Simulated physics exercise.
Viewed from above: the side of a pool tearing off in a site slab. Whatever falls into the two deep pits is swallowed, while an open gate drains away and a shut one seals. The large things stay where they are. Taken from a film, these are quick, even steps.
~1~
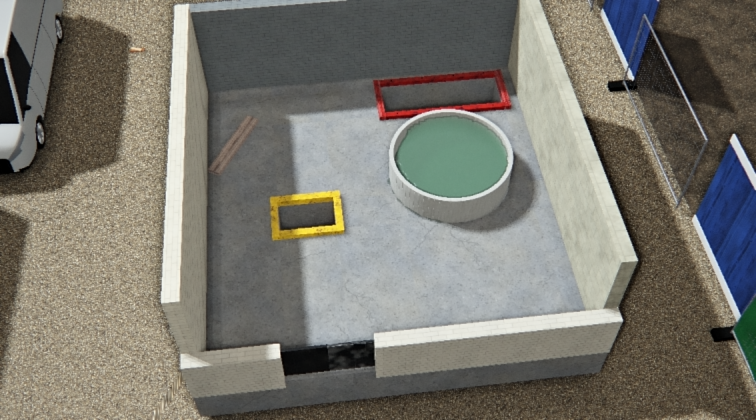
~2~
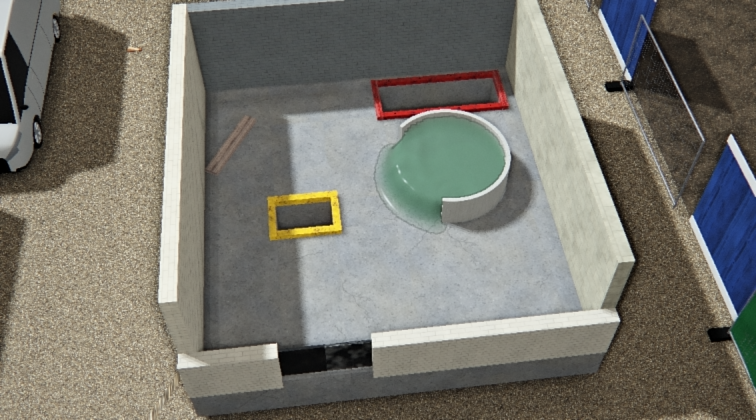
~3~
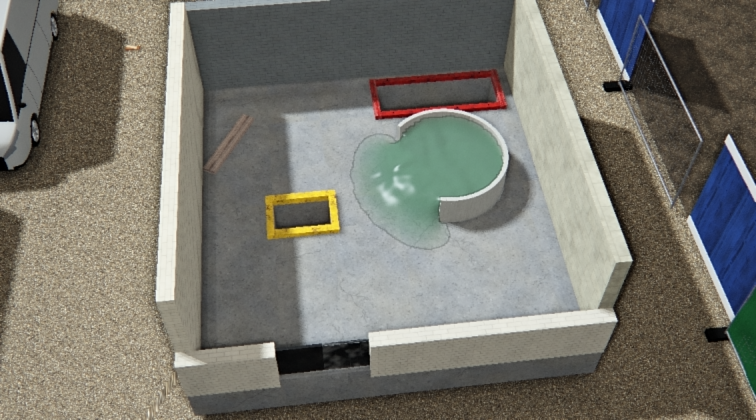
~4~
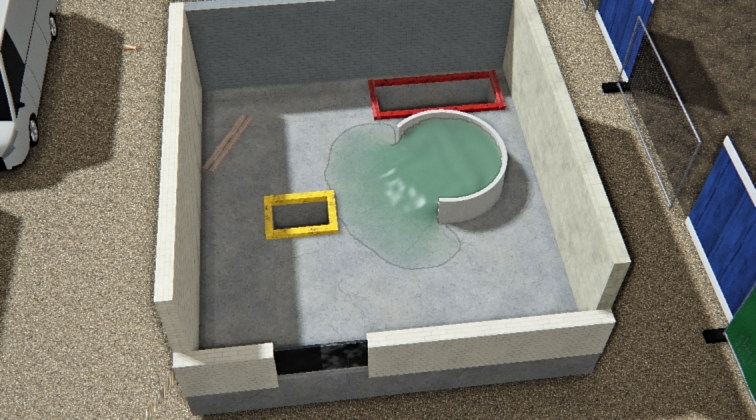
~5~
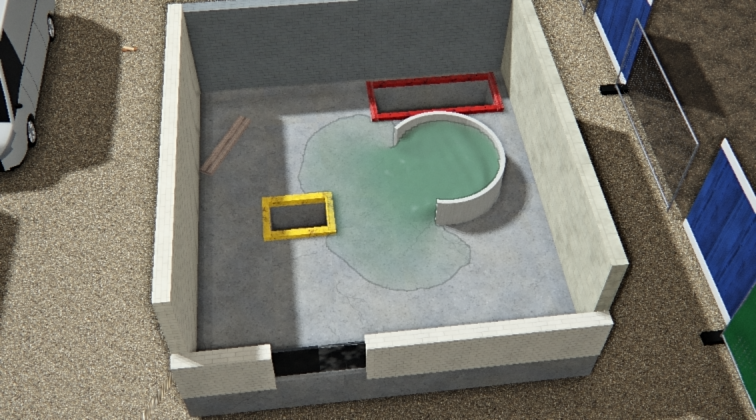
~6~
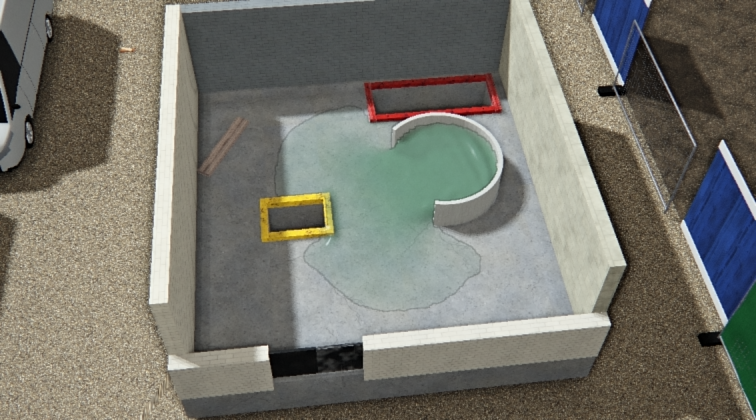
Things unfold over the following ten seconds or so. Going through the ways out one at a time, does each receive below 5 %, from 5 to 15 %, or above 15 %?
Result: The gate swallows below five per cent, the yellow pit swallows five to fifteen per cent, the red pit swallows below five per cent.
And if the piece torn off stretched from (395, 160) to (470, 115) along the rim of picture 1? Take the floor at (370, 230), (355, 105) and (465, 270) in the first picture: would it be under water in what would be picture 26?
In the order asked: Out of reach, sodden, out of reach.
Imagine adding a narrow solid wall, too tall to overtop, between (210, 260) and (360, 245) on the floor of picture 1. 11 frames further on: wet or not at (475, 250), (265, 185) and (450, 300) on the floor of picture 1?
Taken in turn, the three points are unsoaked, soaked and unsoaked.
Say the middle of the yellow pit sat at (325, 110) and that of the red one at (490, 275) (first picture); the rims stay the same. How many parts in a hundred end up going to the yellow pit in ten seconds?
Per cent: Yellow 0.
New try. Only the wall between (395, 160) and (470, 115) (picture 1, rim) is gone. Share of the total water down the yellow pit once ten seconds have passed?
In per cent: Yellow 0.
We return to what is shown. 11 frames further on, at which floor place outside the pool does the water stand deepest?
That would be (195, 377).
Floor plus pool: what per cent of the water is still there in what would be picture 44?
About 92 %.
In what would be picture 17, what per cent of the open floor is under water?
That works out to some 60 in a hundred.
A moment on, water covers 50 % of the floor; the gate 0 %, the yellow pit 3 %, the red pit 0 %.
Next, water covers 60 % of the floor; the gate 0 %, the yellow pit 7 %, the red pit 0 %.
Then, water covers 65 % of the floor; the gate 0 %, the yellow pit 8 %, the red pit 0 %.
Later, water covers 80 % of the floor; the gate 0 %, the yellow pit 9 %, the red pit 0 %.
In the end, water covers 95 % of the floor; the gate 0 %, the yellow pit 9 %, the red pit 0 %.
